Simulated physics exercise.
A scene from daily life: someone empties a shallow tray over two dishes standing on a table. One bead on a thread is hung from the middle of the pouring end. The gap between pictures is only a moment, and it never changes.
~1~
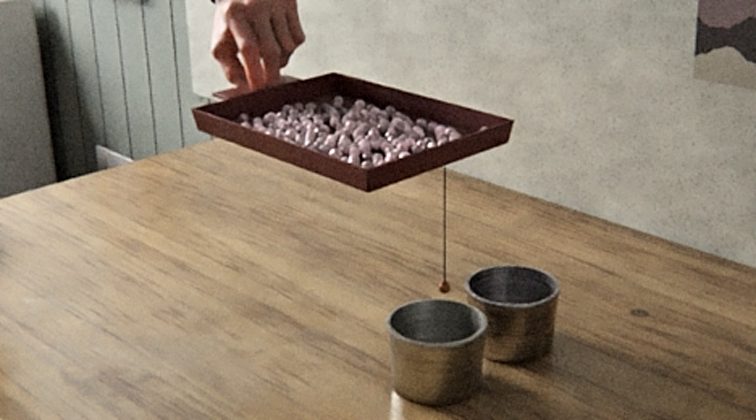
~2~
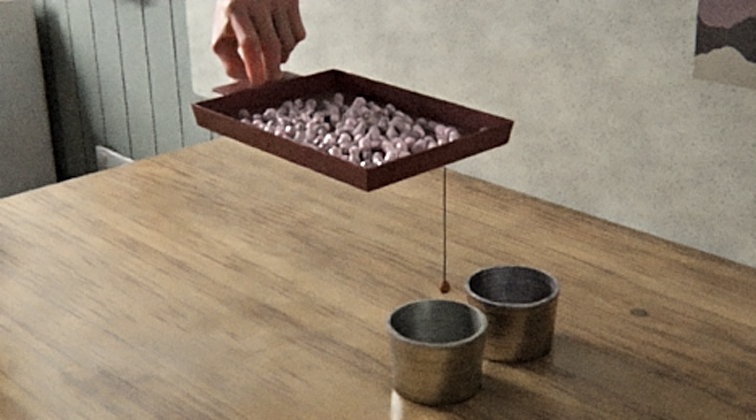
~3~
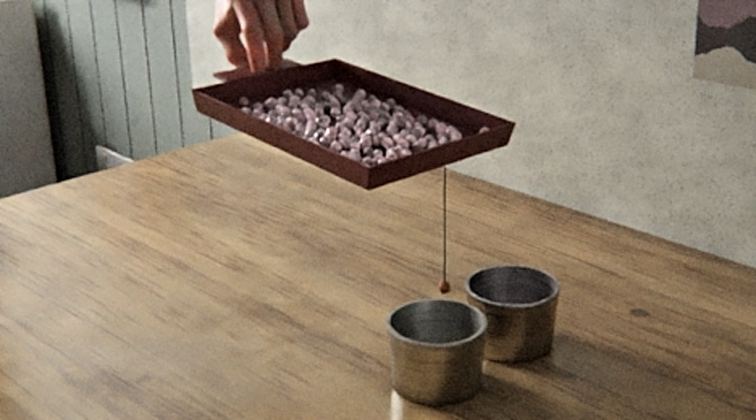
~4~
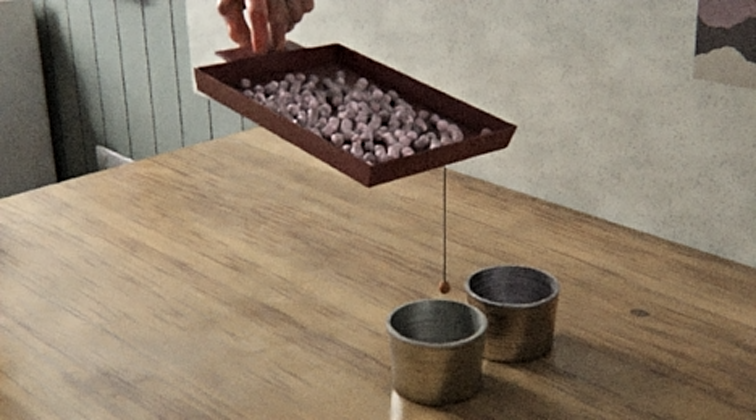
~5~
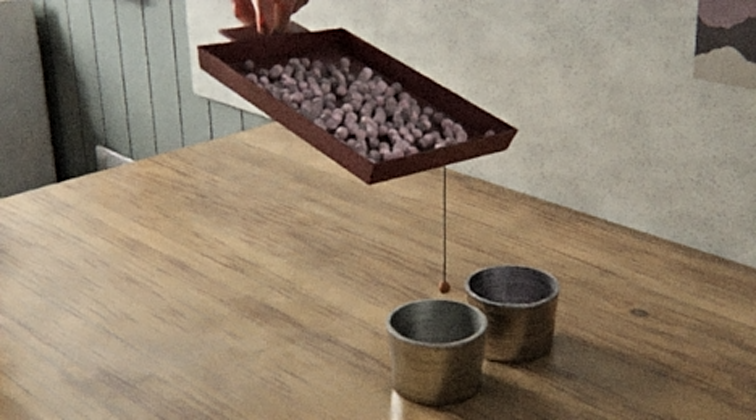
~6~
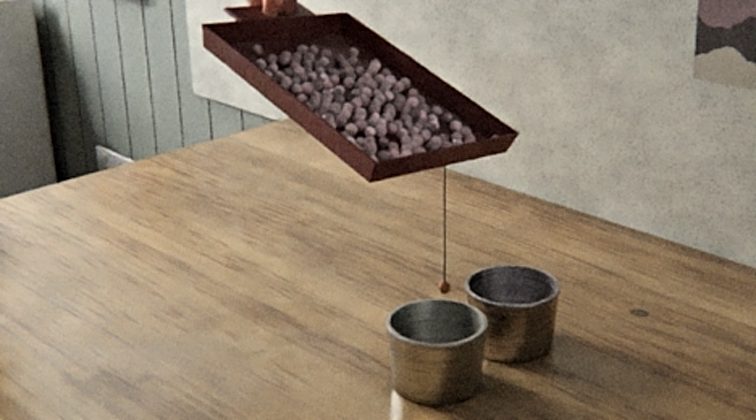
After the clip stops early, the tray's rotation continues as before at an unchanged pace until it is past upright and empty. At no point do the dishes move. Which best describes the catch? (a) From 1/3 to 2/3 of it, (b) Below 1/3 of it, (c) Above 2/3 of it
From 1/3 to 2/3 of it (a).
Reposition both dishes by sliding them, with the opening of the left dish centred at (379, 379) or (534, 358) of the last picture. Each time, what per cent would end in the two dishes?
10 and 0 %.
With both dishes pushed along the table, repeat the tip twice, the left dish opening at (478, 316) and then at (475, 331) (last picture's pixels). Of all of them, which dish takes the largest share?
Trial 1: The one on the right side. Trial 2: The one on the right side.
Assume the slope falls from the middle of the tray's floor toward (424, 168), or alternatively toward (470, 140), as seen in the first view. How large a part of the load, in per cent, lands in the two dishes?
First some 10, then 80 per cent.
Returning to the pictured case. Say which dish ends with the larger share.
Fuller at the end: The rightward dish.
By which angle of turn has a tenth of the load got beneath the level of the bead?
It's turned some 85 degrees by then.
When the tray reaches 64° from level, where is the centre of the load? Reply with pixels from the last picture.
Around (449, 114).
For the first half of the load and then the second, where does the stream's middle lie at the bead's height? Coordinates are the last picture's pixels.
Around (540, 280), followed by around (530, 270).
Soon after the last picture, tray tipped steeply; nearly all on the tray; a stray few in the right dish; a stray few in the air.
A little later, tray tipped past a quarter turn; a small part on the tray; a stray few in the left dish; about a third in the right dish; about a third outside both; about a quarter in the air.
Later still, tray tipped past a quarter turn; a stray few in the left dish; about half in the right dish; about half outside both.
By the end, tray tipped past a quarter turn; a stray few in the left dish; about half in the right dish; about half outside both.
